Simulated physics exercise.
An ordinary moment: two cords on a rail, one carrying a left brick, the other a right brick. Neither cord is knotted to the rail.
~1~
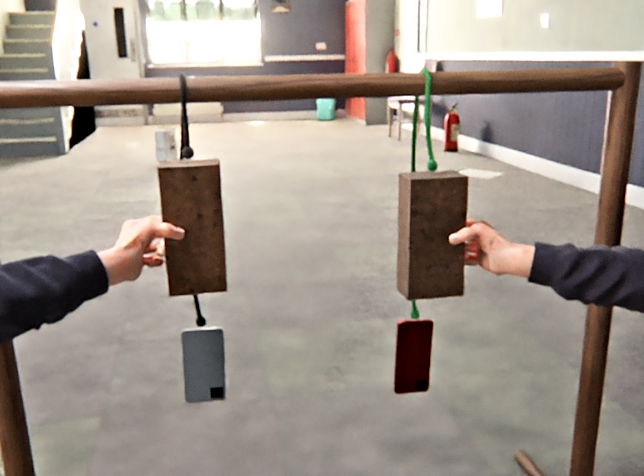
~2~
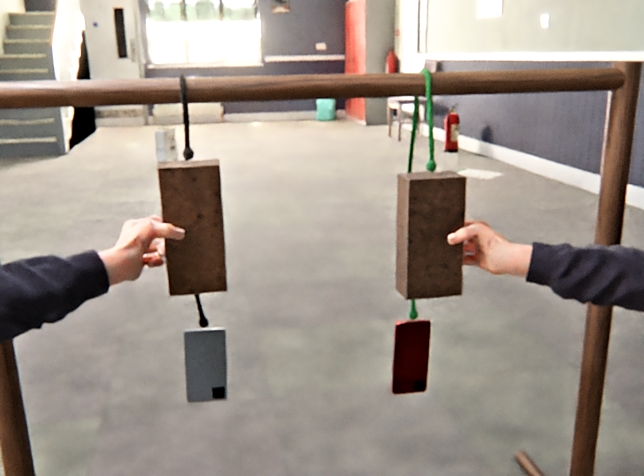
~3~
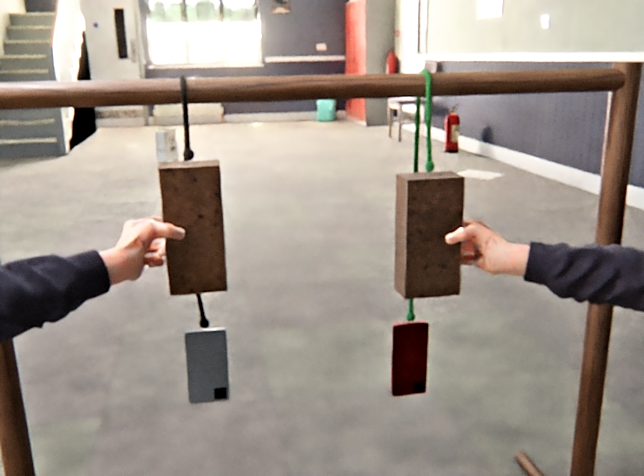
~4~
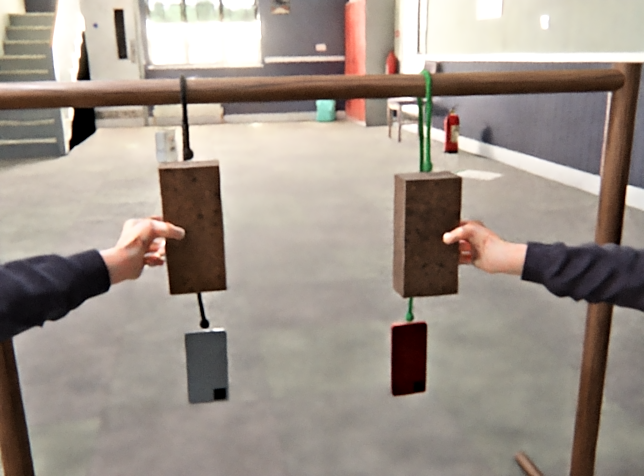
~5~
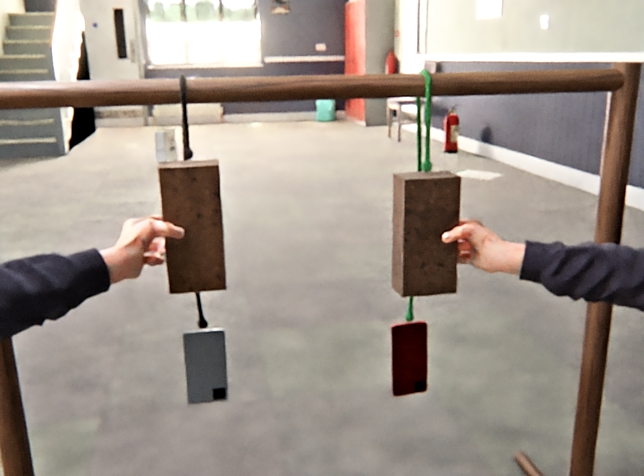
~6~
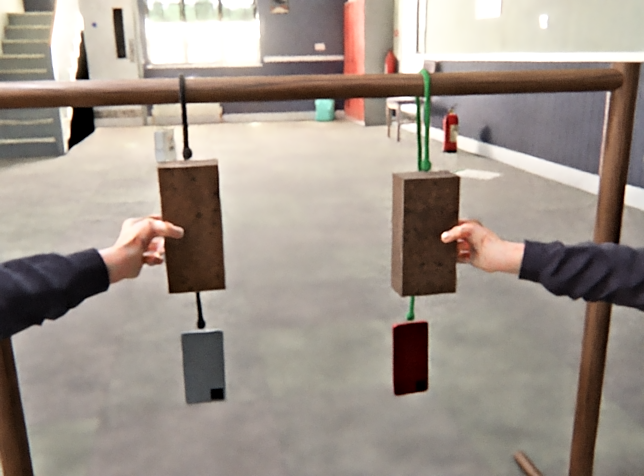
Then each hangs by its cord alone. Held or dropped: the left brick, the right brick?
In the end the left brick pulls its rope through and the right brick runs down to the floor.
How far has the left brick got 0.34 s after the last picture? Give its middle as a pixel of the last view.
Near (198, 293).
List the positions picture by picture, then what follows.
Left brick (194, 227); right brick (431, 235); left phone (204, 365); right phone (413, 357), in the first picture.
Left brick (194, 227); right brick (430, 235), in the second picture.
Left brick (194, 227); right brick (428, 235), in the third picture.
Left brick (194, 227); right brick (426, 234), in the fourth picture.
Left brick (194, 227); right brick (425, 234), in the fifth picture.
Left brick (193, 226); right brick (424, 233); left cord only laid over the rail; right cord only laid over the rail, in the sixth picture.
Then, 0.34 s on from there, left brick dropping near (197, 293); right brick dropping near (421, 327).
Then, 0.64 s on from there, left brick dropping near (210, 467); right brick on the floor.
Then, 0.94 s on from there, left brick on the floor; right brick on the floor.
In the end, left brick on the floor; right brick on the floor. The left brick runs down to the floor and the right brick drops.
